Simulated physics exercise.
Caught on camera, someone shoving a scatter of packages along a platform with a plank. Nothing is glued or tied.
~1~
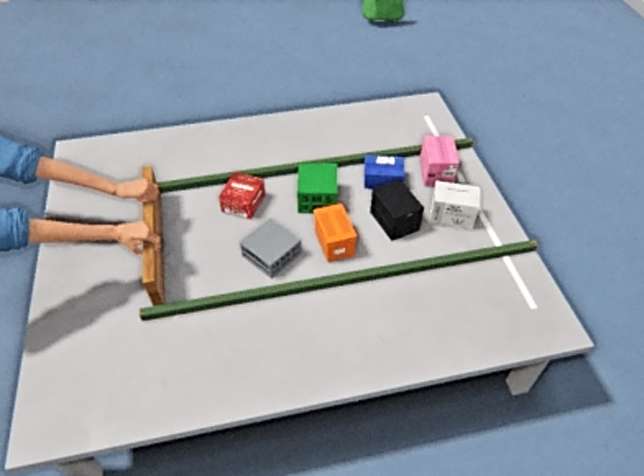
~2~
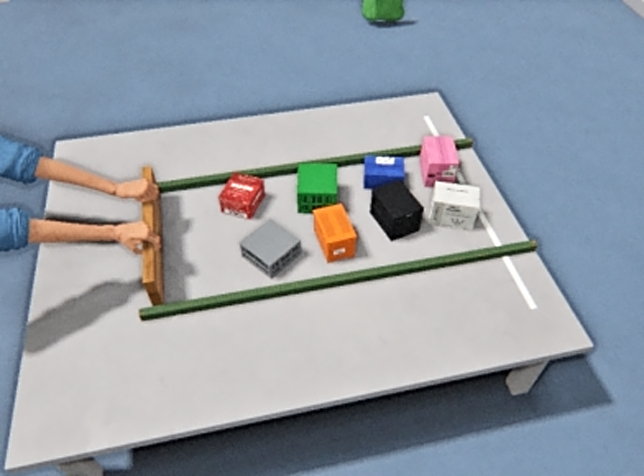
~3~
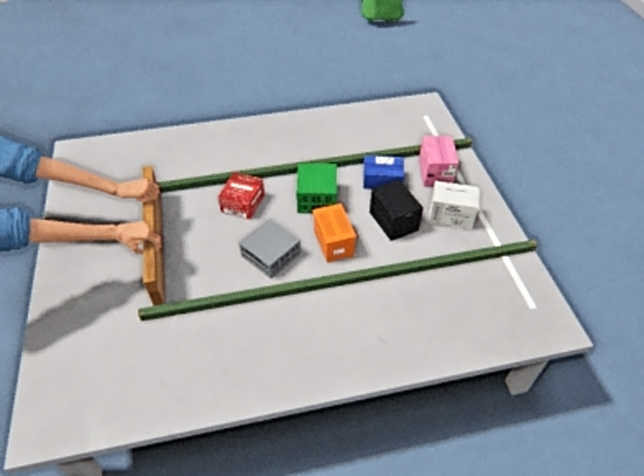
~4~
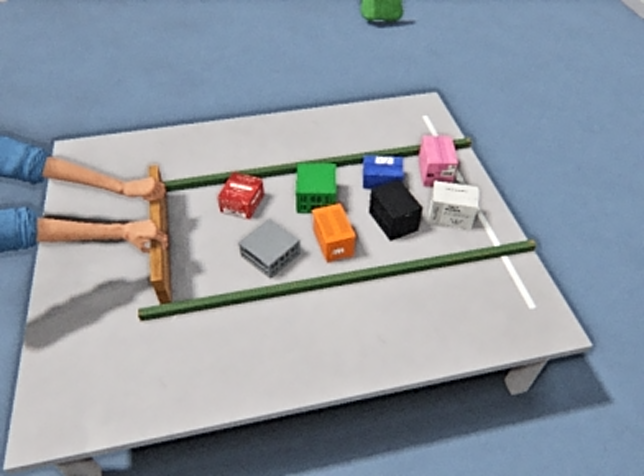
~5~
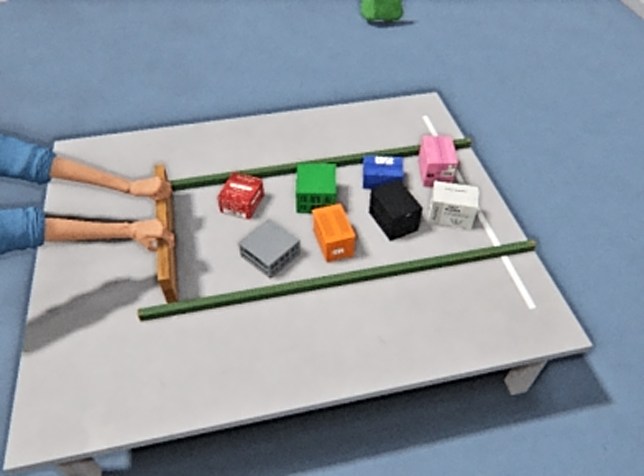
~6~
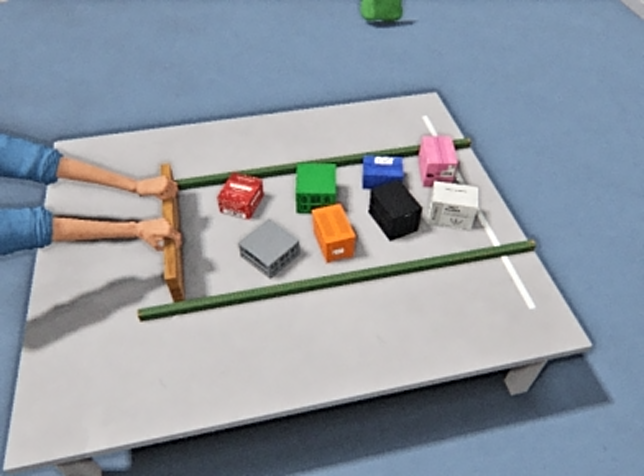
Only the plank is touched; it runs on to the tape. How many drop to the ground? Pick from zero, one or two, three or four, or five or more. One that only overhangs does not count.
Here the number that fall off is five or more.
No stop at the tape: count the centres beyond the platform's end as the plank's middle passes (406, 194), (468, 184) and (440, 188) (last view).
Past the end: 2, 6 and 4.
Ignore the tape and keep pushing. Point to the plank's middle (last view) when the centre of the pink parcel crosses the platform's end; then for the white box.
Its middle is around (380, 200) and around (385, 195).
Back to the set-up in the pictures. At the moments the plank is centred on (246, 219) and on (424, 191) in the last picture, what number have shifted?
By then 2, and 8.
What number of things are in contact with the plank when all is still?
2 of them.
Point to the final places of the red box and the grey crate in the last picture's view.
The red box stops around (468, 157); the grey crate around (510, 220).
Soon after, none off yet; pink parcel at rest near (437, 162); white box at rest near (453, 206); blue parcel at rest near (383, 173).
After that, none off yet; pink parcel displaced about its own width near (478, 152); white box displaced about its own width near (499, 197); blue parcel displaced well along near (445, 159).
In the end, the number that fall off is five or more; gone, green crate, orange tote, black crate, blue parcel, white box and pink parcel.
